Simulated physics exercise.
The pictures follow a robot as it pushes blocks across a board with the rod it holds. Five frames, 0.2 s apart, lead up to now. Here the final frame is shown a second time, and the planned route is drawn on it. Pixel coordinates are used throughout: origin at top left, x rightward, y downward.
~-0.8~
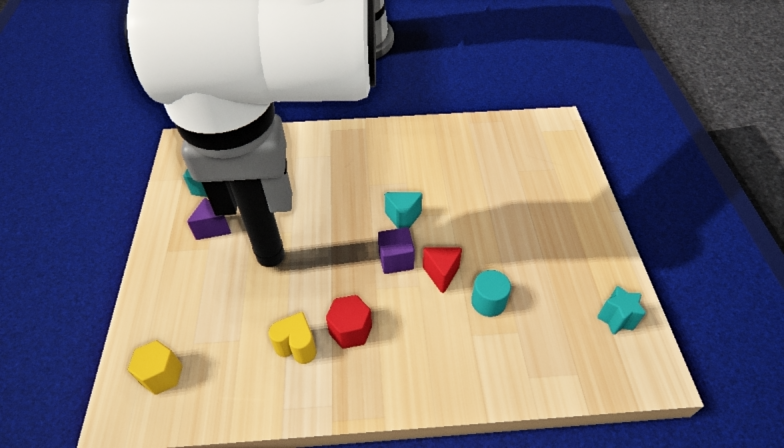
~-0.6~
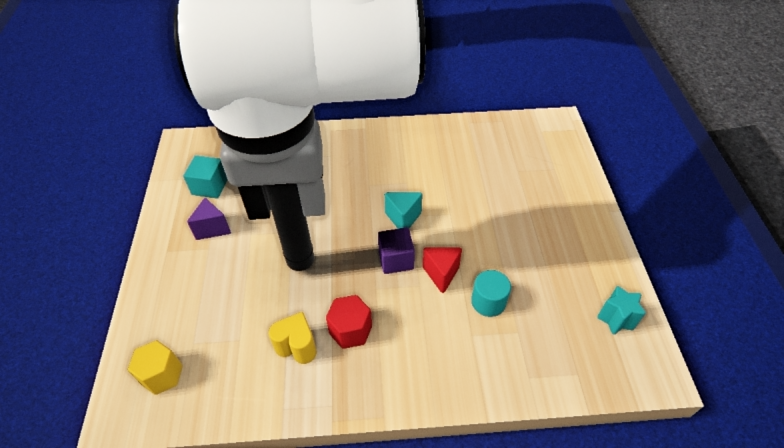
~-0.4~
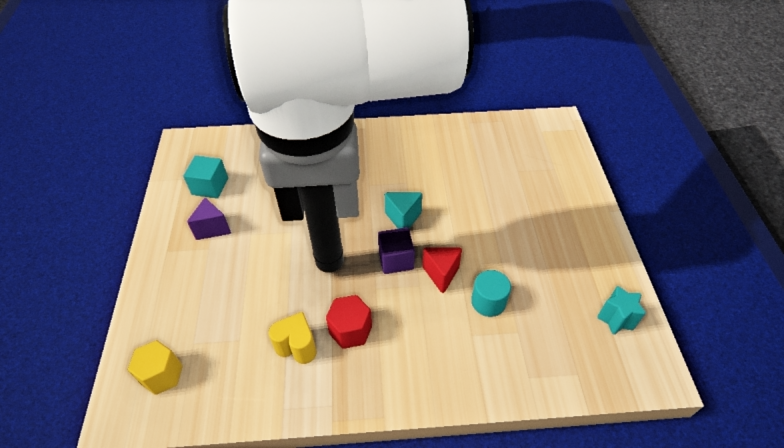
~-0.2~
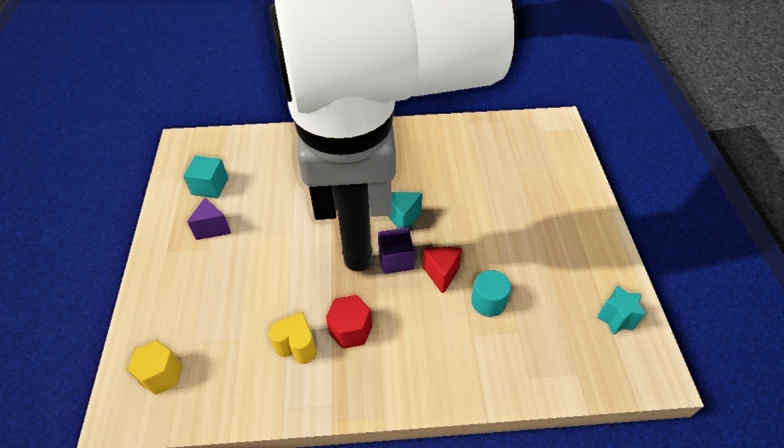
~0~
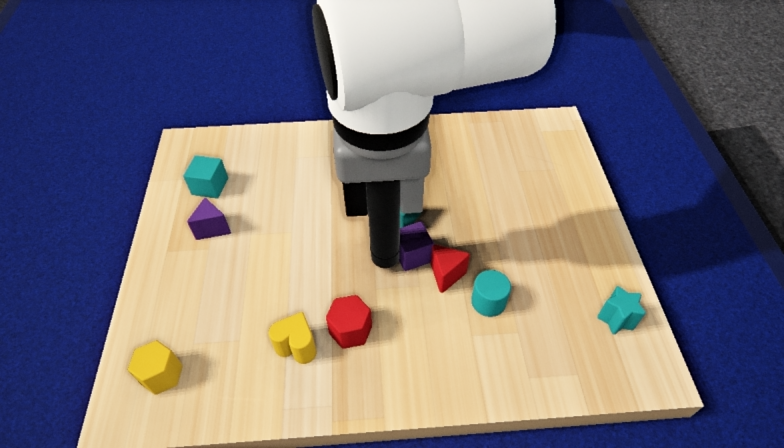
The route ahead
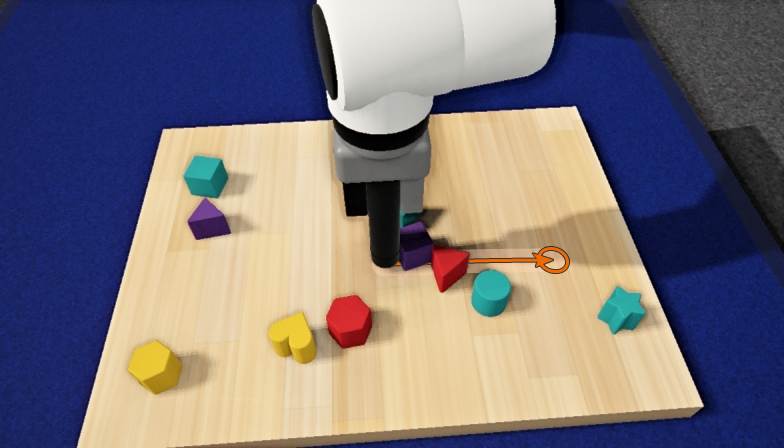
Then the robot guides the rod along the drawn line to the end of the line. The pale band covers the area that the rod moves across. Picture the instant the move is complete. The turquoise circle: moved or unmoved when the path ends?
The answer is that it is displaced.
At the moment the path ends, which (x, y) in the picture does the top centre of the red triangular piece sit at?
It should be at (484, 266) by then.
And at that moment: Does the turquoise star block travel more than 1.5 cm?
I'd say no.
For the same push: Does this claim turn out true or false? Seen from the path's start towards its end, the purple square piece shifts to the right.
That claim is false.
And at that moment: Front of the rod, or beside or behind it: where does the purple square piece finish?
Left aside or behind.
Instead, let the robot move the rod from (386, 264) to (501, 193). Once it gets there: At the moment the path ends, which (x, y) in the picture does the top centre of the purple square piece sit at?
It should be at about (492, 211).
Drawn move, straight from (386, 264) to (553, 260).
The first path, step by step. One third of the way, rod at (443, 256); purple square piece at (459, 222), turned 45° anticlockwise; red triangular piece at (464, 260), turned 65° clockwise.
Two thirds of the way, rod at (500, 254); purple square piece at (467, 218), turned 70° anticlockwise; red triangular piece at (484, 266), turned 110° clockwise; turquoise circle at (502, 293).
At the end, rod at (556, 253); turquoise triangular piece still; purple square piece at (467, 218), turned 70° anticlockwise; red triangular piece at (484, 266), turned 110° clockwise; turquoise circle at (502, 293); turquoise star block still.
